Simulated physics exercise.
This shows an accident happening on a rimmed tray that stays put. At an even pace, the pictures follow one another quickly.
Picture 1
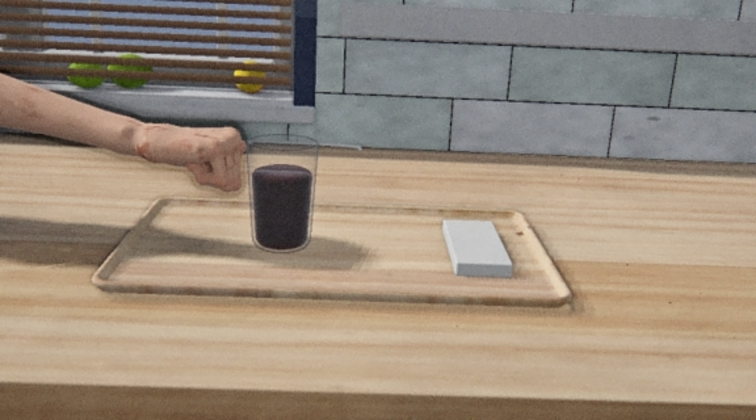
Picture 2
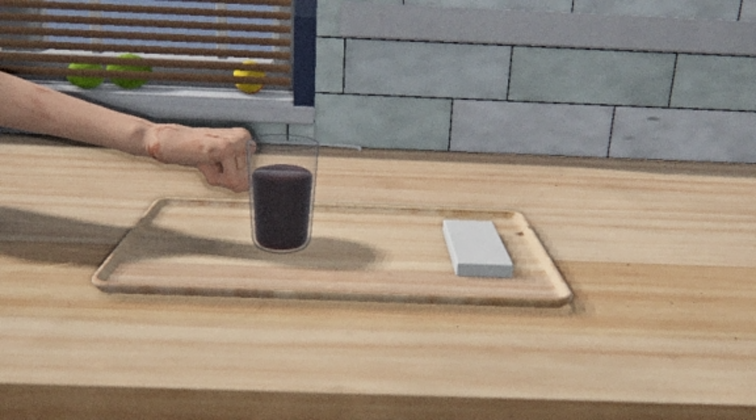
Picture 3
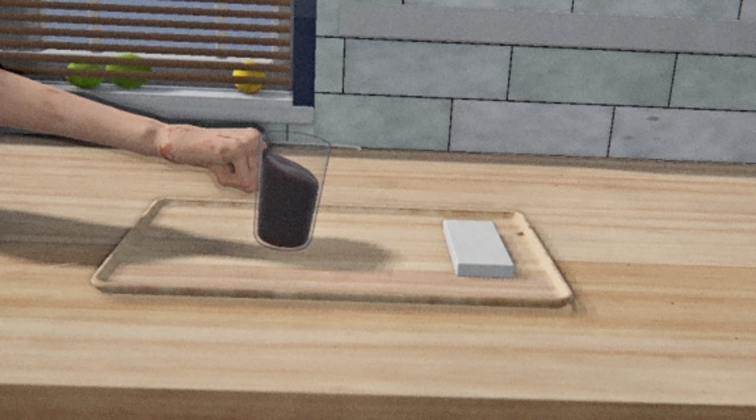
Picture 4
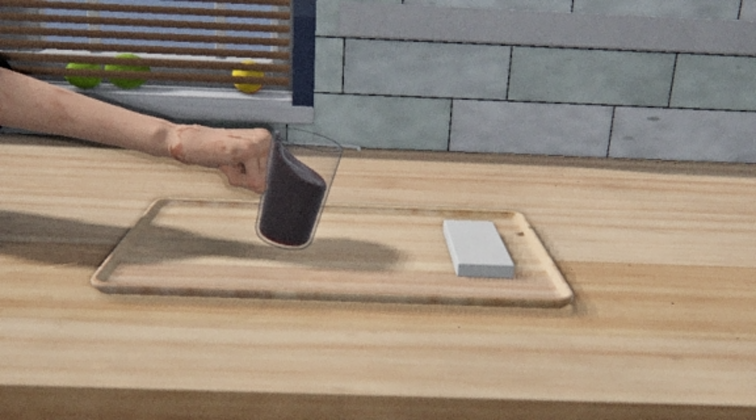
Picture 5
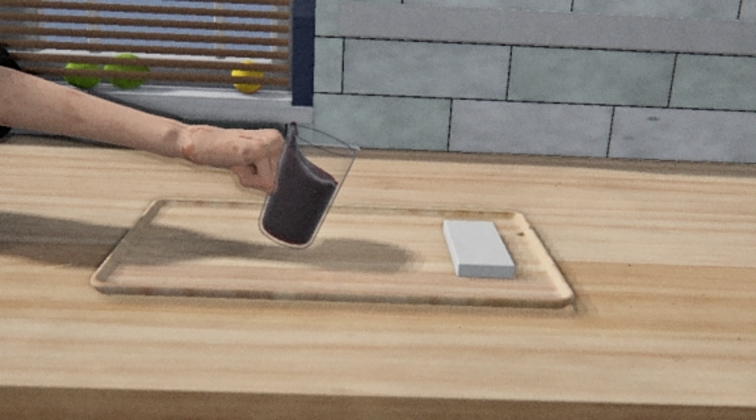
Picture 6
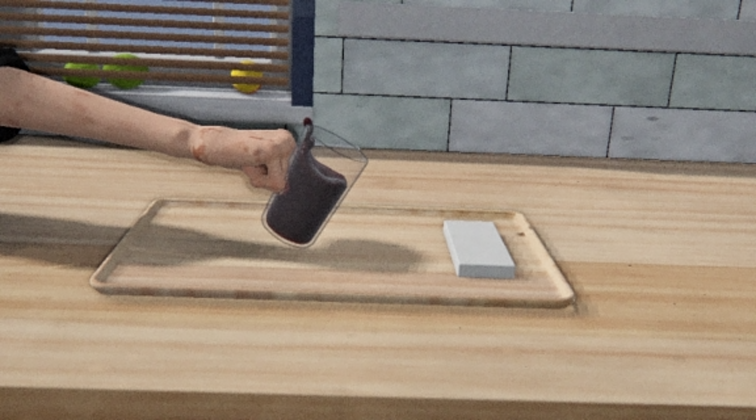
A pale wooden counter is seen from the front and slightly above, with grey-green wall tiles and a slatted blind behind it, green and yellow round shapes showing at its base. A clear glass of dark liquid stands left of a white block on a wooden tray. A hand from the left pushes the glass, which leans steadily rightward as the liquid sloshes up its left side.
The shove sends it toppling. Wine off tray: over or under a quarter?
Over a quarter.
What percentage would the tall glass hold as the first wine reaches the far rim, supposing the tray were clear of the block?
Close to 55 per cent.
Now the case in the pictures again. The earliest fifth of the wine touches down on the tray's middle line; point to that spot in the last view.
Landing point, centre line: Approx. (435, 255).
A moment on, the tall glass is falling and 99 per cent is in the glass, 0 on the tray and 1 above or beyond its rim.
Next, the tall glass lies on its side and 56 per cent is in the glass, 16 on the tray and 27 above or beyond its rim.
Then the tall glass lies on its side and 28 per cent is in the glass, 37 on the tray and 35 above or beyond its rim.
Later the tall glass lies on its side and 14 per cent is in the glass, 41 on the tray and 45 above or beyond its rim.
Finally, 57 per cent is held by tray and glass, 43 is off the tray.
